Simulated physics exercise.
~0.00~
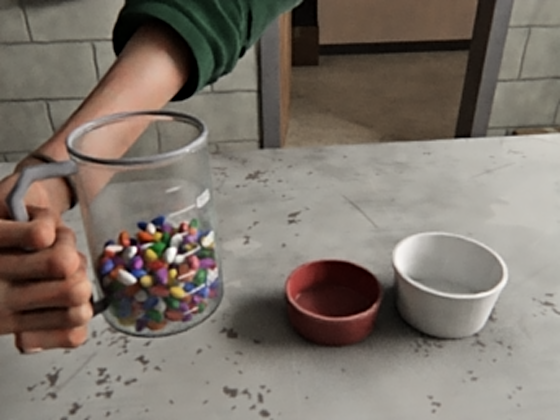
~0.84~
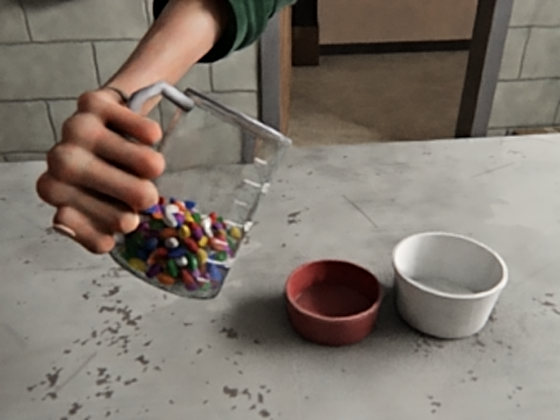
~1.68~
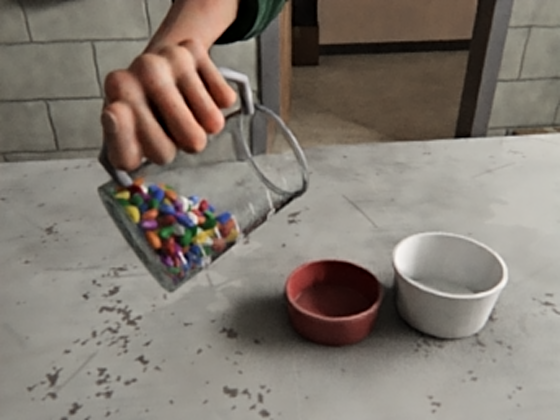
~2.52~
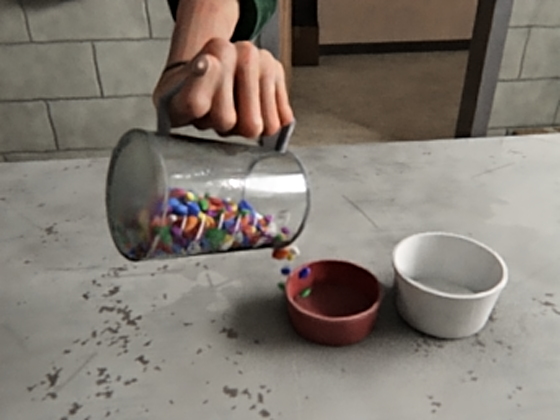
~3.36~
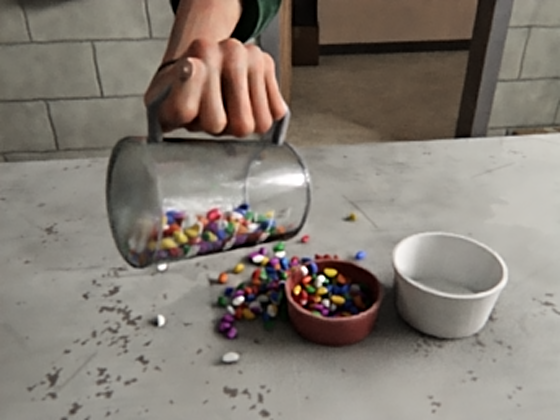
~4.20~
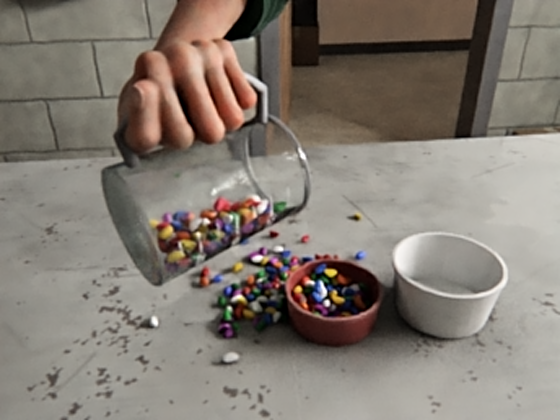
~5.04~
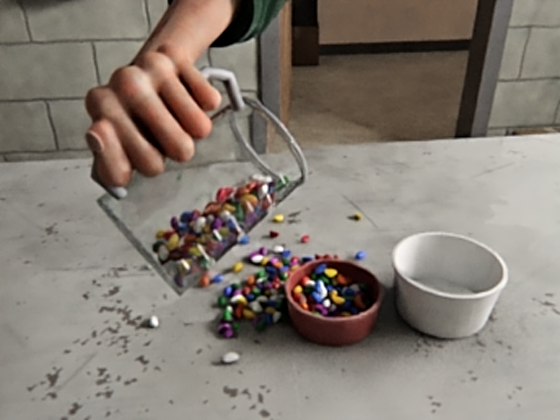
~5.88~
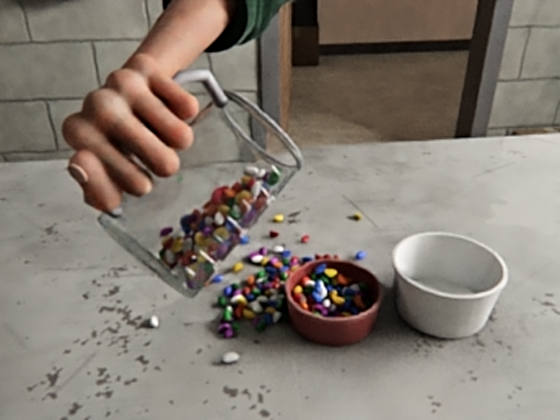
A hand tips a clear jug, spilling jelly beans into and around the red dish.
